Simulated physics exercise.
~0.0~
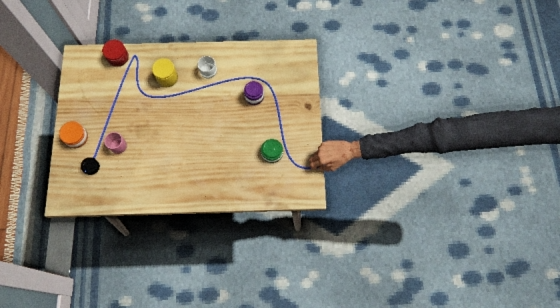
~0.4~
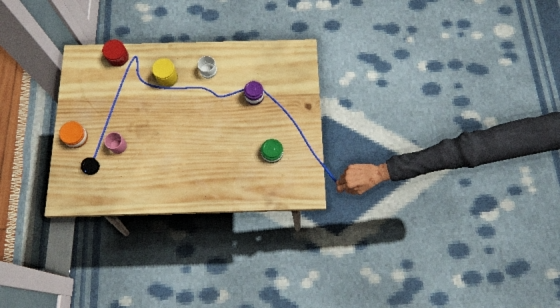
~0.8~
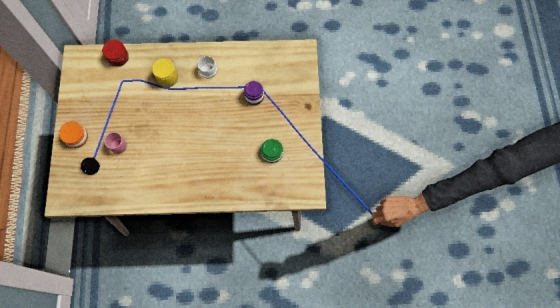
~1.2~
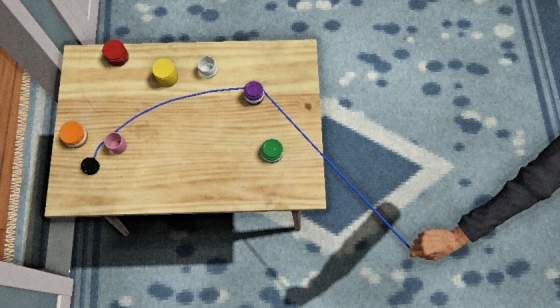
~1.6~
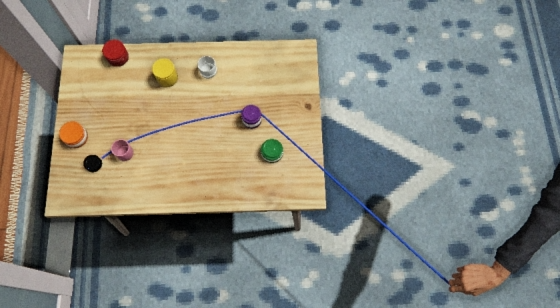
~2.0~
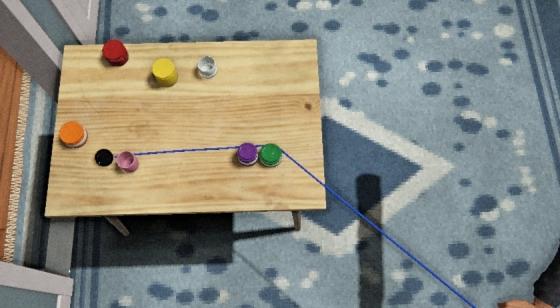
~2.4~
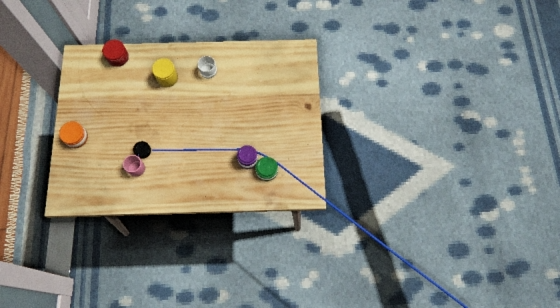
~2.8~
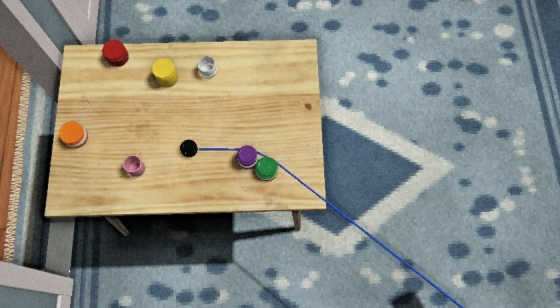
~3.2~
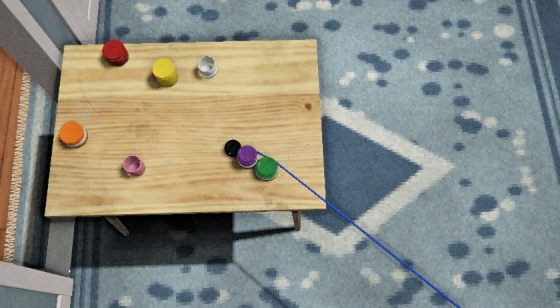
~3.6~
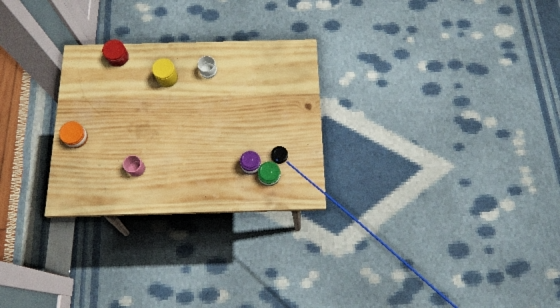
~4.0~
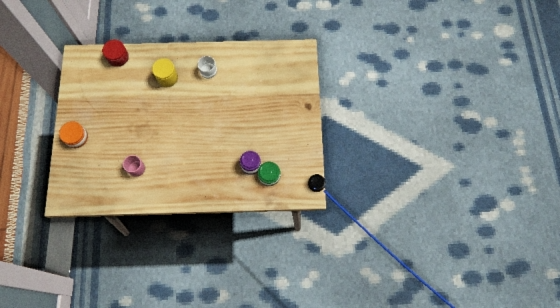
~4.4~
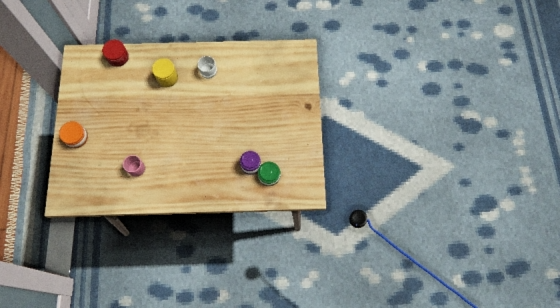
A thin blue lead, tied to a black disc at the lower left of a pale wooden table, is pulled rightward by a dark-sleeved hand, seen from above over a blue patterned rug. Red, yellow and clear containers stand along the back, orange and pink at left, purple and green at right. The lead straightens past the red and yellow ones, then drags the purple jar down toward the green. The disc nudges the pink mug, slides right and squeezes past both jars, shifting them slightly. It leaves the table's right edge and ends over the rug, the containers all still on top.
